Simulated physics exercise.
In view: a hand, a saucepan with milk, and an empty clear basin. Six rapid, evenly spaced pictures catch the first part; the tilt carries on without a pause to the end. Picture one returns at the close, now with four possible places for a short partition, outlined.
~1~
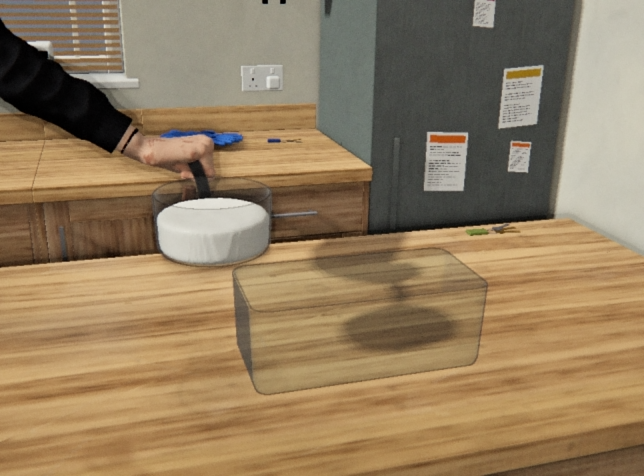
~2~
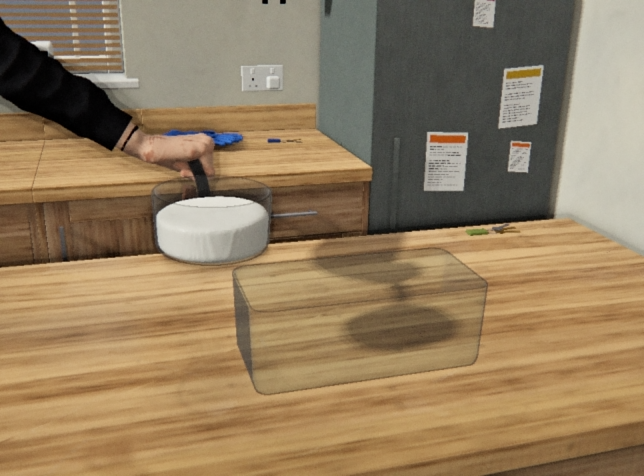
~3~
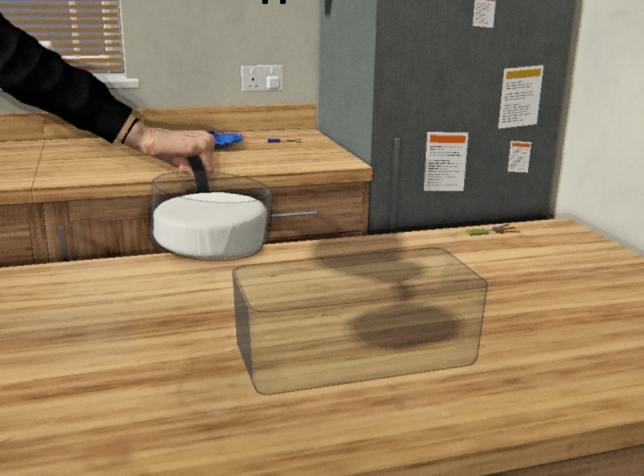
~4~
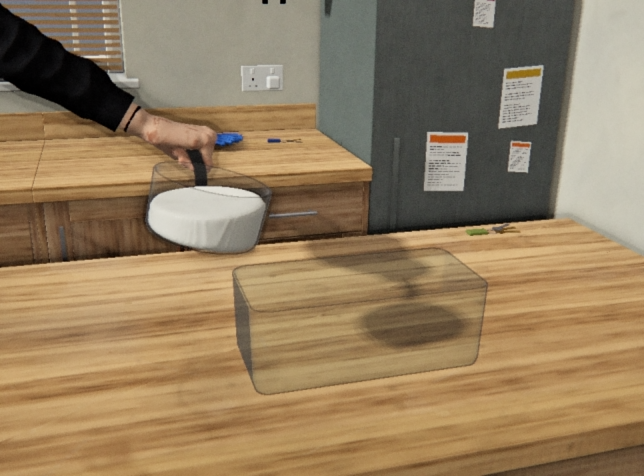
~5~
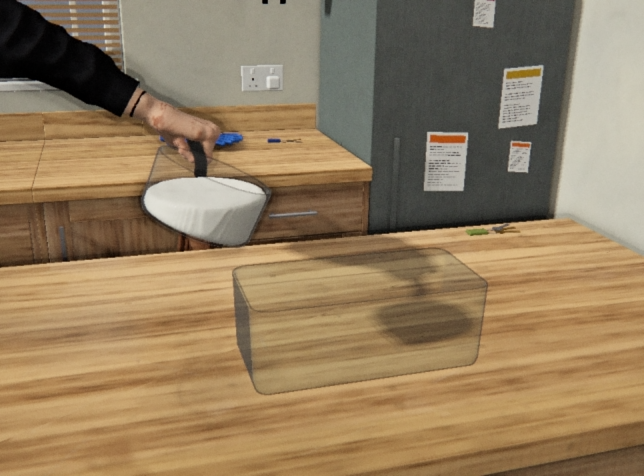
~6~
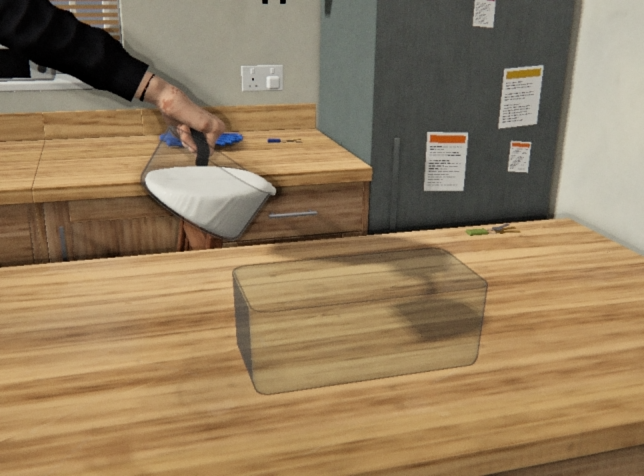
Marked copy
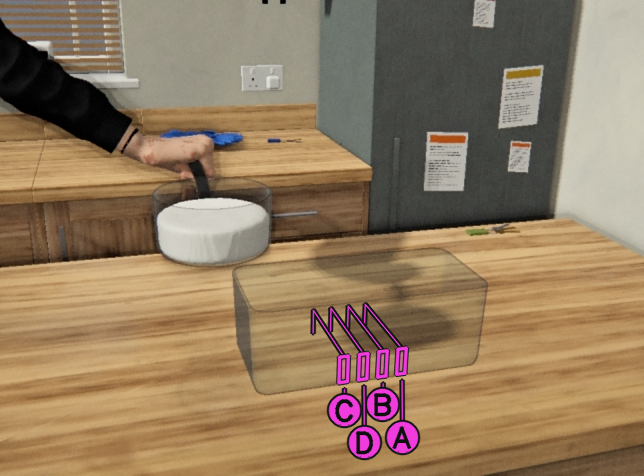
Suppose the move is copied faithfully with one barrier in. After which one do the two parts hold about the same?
Take D.
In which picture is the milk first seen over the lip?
In picture 6.
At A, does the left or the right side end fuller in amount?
More ends on the left.
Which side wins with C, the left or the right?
More ends on the right.
On the marked copy, A at (402, 380); B at (383, 383); C at (344, 389); D at (364, 386).
For position A, about 90 % ends left of the wall and 9 % right of it.
For position B, about 90 % ends left of the wall and 8 % right of it.
For position C, about 12 % ends left of the wall and 87 % right of it.
For position D, about 47 % ends left of the wall and 51 % right of it.
